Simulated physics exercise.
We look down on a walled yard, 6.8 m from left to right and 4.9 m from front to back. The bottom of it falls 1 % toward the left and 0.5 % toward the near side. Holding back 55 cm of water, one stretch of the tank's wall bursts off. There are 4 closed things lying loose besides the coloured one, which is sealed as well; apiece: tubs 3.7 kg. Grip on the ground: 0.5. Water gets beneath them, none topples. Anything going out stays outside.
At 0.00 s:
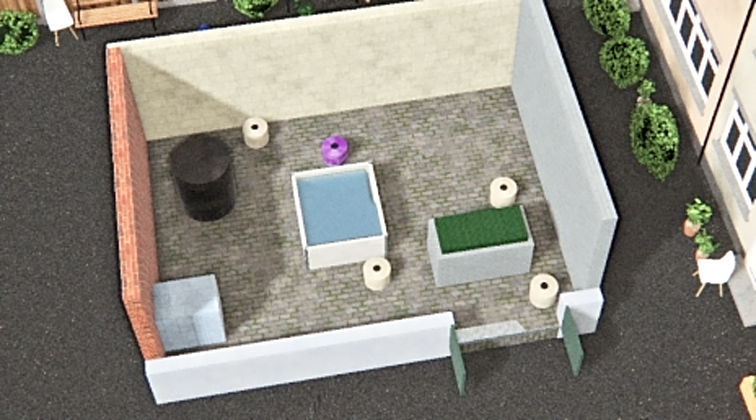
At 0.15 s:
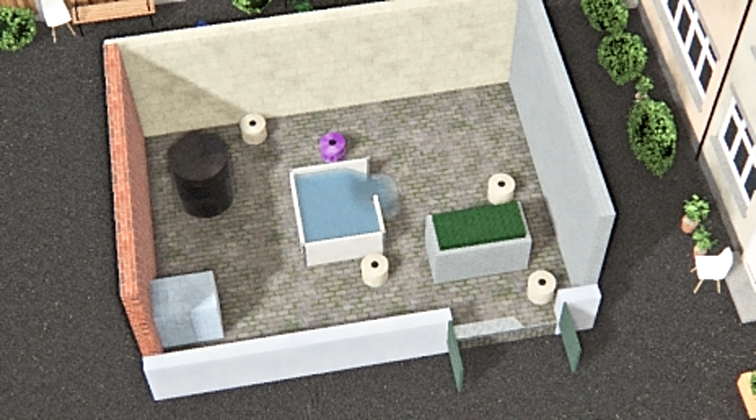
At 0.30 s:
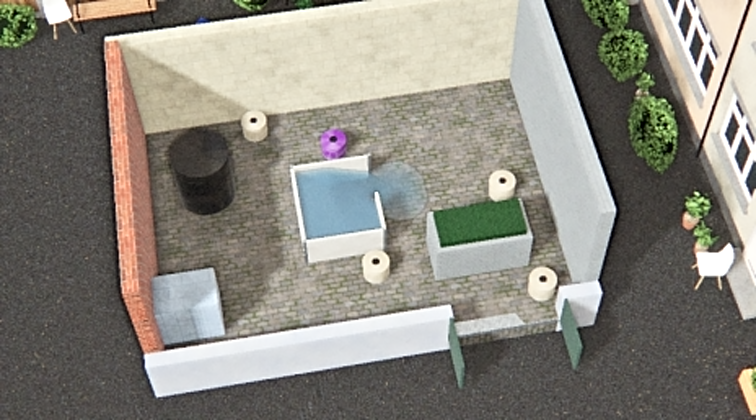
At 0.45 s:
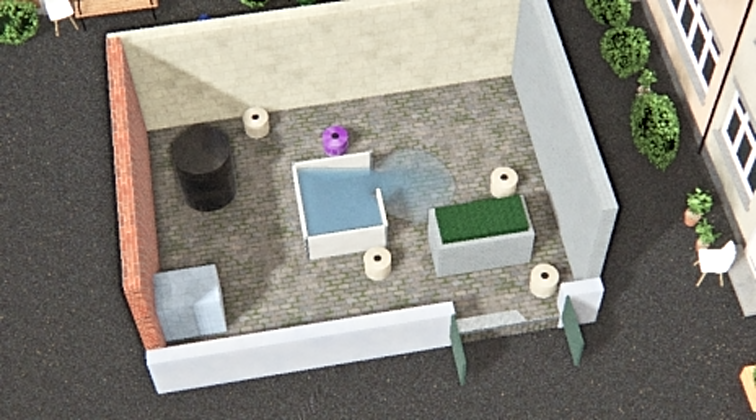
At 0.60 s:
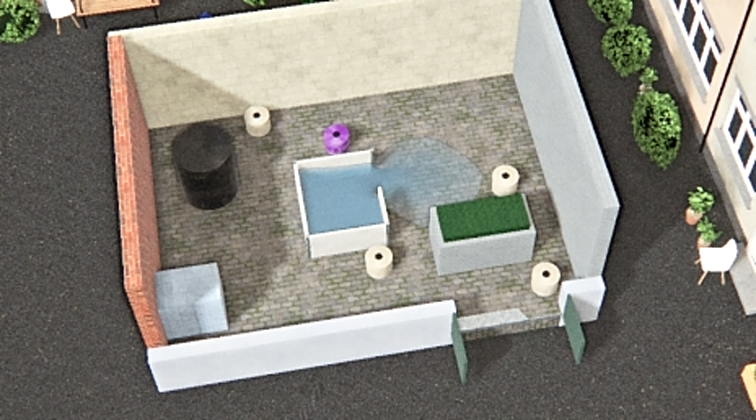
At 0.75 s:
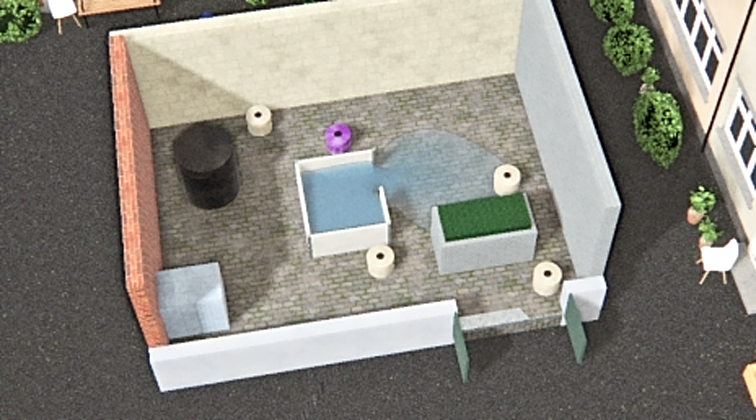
Water pours through a gap in the square tank's wall and spreads rightward across the paving.
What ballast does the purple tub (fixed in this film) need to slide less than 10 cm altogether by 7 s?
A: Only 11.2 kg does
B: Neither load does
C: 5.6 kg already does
Option A: Only 11.2 kg does.
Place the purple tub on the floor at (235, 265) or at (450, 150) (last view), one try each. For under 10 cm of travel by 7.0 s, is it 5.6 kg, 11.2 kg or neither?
Well, the little one does for the first, nothing does it for the second.
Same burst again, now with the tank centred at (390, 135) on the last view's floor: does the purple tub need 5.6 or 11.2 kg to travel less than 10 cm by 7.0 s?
Well, in that case the lighter one is plenty.
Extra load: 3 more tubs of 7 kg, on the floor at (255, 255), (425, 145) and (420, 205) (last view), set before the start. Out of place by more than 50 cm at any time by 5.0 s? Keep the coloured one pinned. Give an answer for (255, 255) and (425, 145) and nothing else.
Below the mark, beyond the mark.
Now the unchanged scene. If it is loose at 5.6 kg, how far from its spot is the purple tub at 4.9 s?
I'd put it at roughly 0 cm.
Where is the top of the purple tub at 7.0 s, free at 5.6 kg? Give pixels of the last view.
Somewhere about (312, 149).
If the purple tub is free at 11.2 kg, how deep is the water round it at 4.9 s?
Around 1 cm.
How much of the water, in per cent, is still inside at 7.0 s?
I'd say some 92 percent hasn't gone yet.
After 1.4 s the purple tub would be 0 cm from its start with 5.6 kg and 0 cm from its start with 11.2 kg; 0 cm of water round it then.
After 3.1 s the purple tub would be 0 cm from its start with 5.6 kg and 0 cm from its start with 11.2 kg; 0 cm of water round it then.
After 4.9 s the purple tub would be 0 cm from its start with 5.6 kg and 0 cm from its start with 11.2 kg; 1 cm of water round it then.
After 7.0 s the purple tub would be 56 cm from its start with 5.6 kg and 0 cm from its start with 11.2 kg; 3 cm of water round it then.
